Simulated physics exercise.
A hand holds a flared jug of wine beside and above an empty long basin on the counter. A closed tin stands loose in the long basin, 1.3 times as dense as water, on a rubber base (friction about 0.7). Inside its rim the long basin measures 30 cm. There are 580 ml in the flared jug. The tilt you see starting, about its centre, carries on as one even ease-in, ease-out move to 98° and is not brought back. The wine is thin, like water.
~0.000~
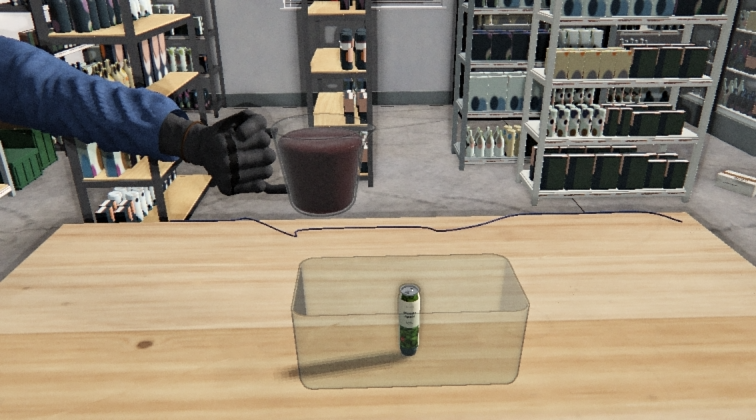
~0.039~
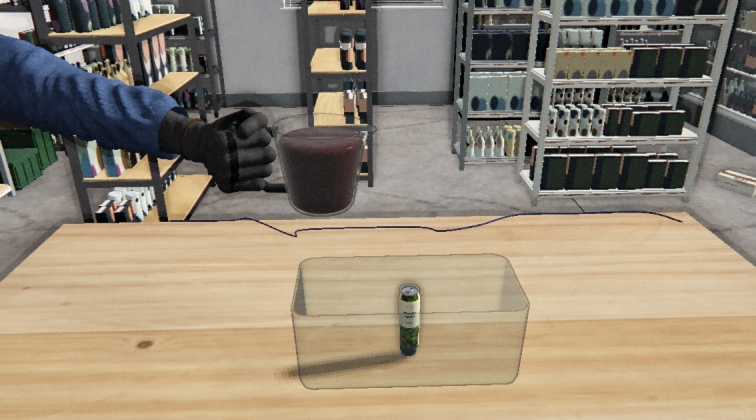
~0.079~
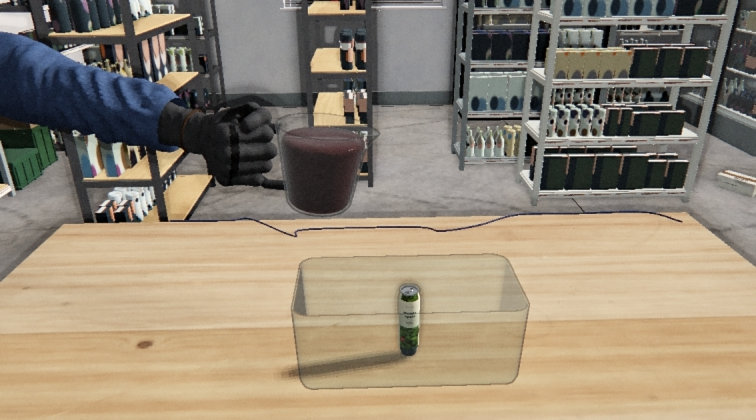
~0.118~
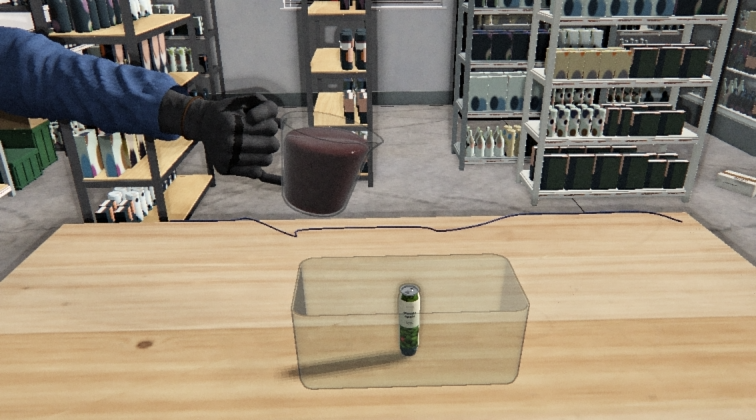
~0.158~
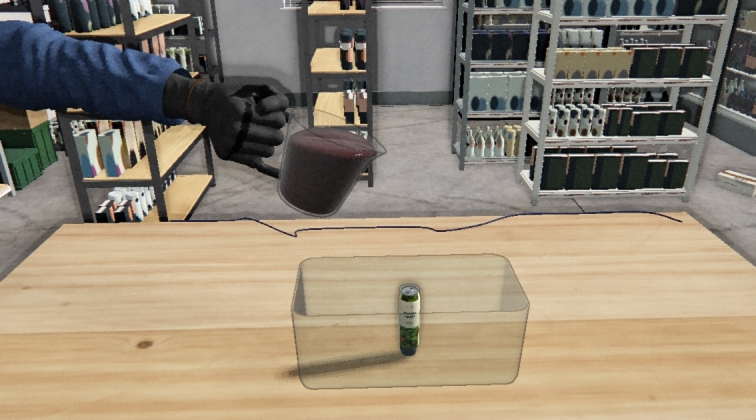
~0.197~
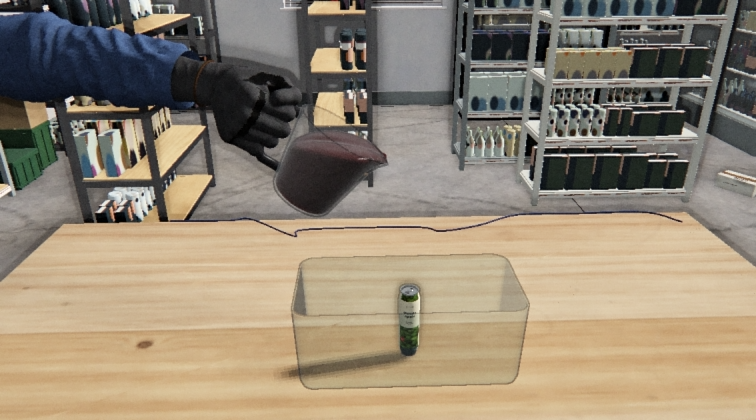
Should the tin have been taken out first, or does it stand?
It stays up.
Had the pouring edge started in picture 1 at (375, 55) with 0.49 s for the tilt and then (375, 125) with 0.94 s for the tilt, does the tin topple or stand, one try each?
First it stays up; then it remains upright.
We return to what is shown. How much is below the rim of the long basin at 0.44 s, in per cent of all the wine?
Some 16 per cent.
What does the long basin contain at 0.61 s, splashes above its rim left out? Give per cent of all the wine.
Near 70 in a hundred.
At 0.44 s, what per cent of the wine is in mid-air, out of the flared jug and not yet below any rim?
About 42 per cent.
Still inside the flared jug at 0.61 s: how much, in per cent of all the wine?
Some 10 per cent.
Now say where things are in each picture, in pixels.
It leans 0°; its right rim is at (376, 126); the wine meets the walls at (278, 137) and (363, 136); the long basin's rim runs from (296, 286) to (517, 281); the tin's top is at (410, 293), in the first picture.
It leans 2°; its right rim is at (377, 128); the wine meets the walls at (279, 137) and (364, 137), in the second picture.
It leans 6°; its right rim is at (380, 133); the wine meets the walls at (282, 135) and (367, 139), in the third picture.
It leans 13°; its right rim is at (384, 140); the wine meets the walls at (285, 135) and (371, 142), in the fourth picture.
It leans 23°; its right rim is at (387, 151); the wine meets the walls at (289, 137) and (378, 146), in the fifth picture.
It leans 34°; its right rim is at (389, 163); the wine meets the walls at (289, 145) and (385, 155); 1 per cent is over the edge, in the sixth picture.
After 0.44 s the tilt is 95° and 43 per cent is still to pour; the tin stands where it began.
After 0.61 s the tilt is 98° and 10 per cent is still to pour; the tin stands where it began.
After 0.79 s the tilt is 98° and 1 per cent is still to pour; the tin stands where it began.
After 0.99 s the tilt is 98° and 0 per cent is still to pour; the tin stands where it began.
In the end the tin stands where it began.
